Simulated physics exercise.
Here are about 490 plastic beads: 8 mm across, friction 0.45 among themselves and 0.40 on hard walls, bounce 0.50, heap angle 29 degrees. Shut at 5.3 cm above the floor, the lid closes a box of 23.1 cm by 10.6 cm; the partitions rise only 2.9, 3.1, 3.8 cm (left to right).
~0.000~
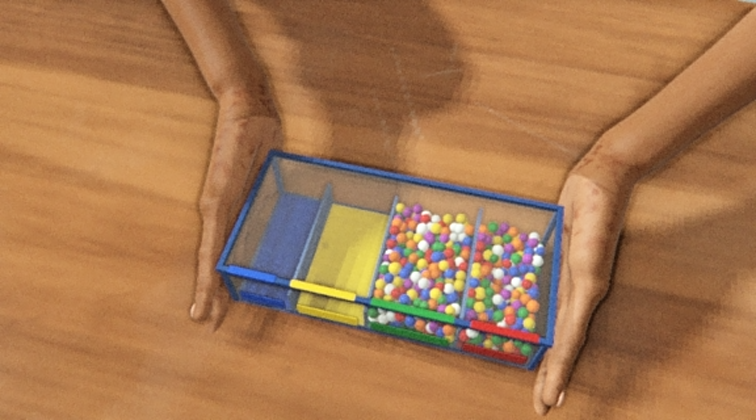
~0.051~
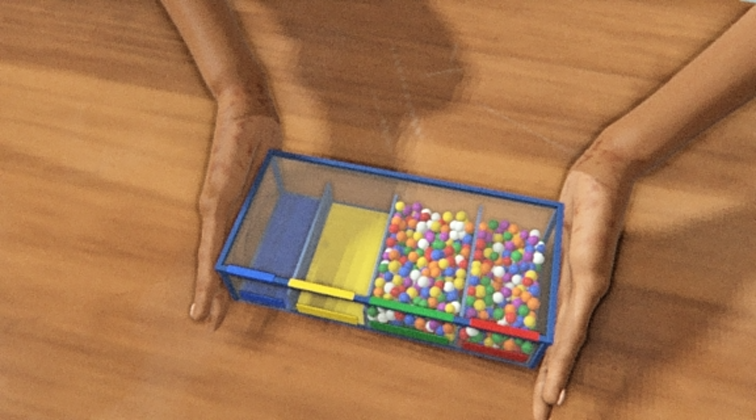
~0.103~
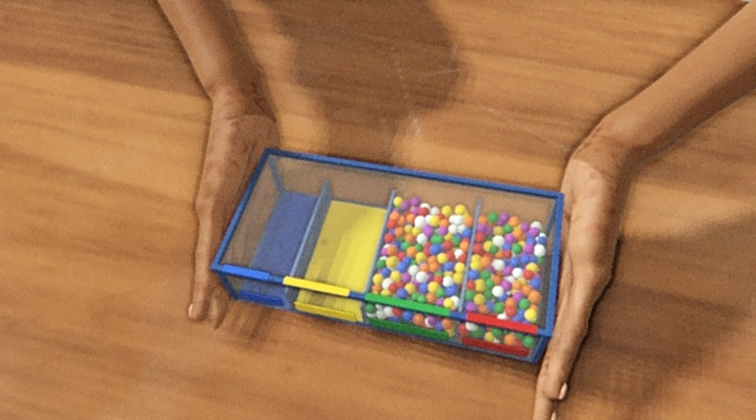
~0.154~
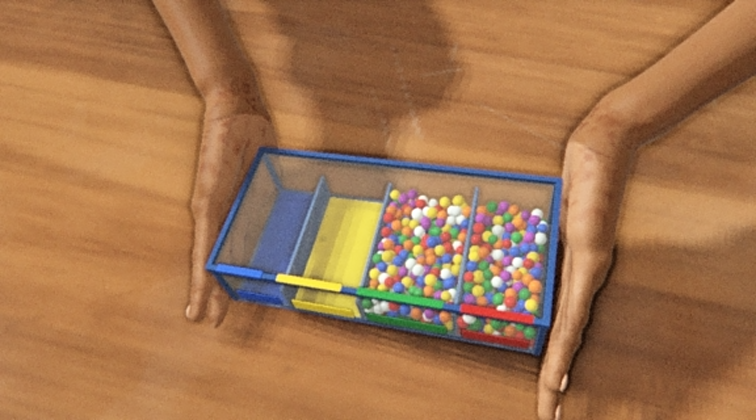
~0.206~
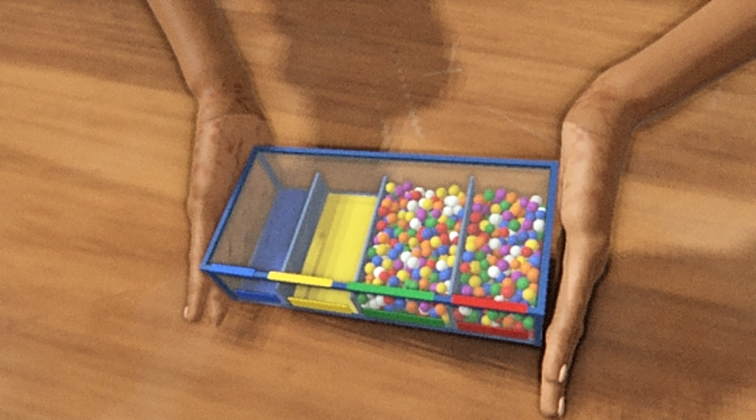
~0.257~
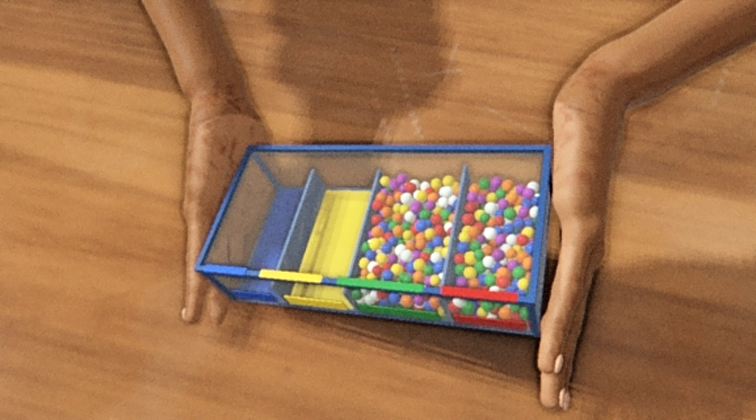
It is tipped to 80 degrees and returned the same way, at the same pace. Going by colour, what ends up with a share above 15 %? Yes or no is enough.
Red, yes; blue, yes; green, yes; yellow, no.
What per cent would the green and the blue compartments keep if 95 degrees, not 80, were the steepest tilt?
The green compartment would get 10 per cent and the blue one 50 per cent.
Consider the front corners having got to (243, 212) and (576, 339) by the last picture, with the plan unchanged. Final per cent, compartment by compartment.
Red 55 %; blue 0 %; green 45 %; yellow 0 %.
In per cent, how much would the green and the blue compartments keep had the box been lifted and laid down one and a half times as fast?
Expect green at 25 percent and blue at 30 percent.
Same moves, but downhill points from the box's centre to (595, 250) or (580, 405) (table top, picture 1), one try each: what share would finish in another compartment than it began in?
Near 10 and 10 per cent, in that order.
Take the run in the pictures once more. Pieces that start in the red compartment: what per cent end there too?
My estimate is roughly 80 percent.
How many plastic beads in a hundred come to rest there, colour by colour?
The red one ends with 35, blue with 30, green with 30 and yellow with 10 per cent.
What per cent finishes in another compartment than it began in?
Share changed: Approx. 40 %.
Then, at 1.10 s, tilt 80 degrees; red 40 %, blue 10 %, green 45 %, yellow 10 %.
Then, at 1.67 s, tilt 34 degrees; red 35 %, blue 30 %, green 30 %, yellow 10 %.
Then, at 2.29 s, tilt 0 degrees; red 35 %, blue 30 %, green 30 %, yellow 10 %.
By 2.8 s all is still; red 35 %, blue 30 %, green 30 %, yellow 10 %.
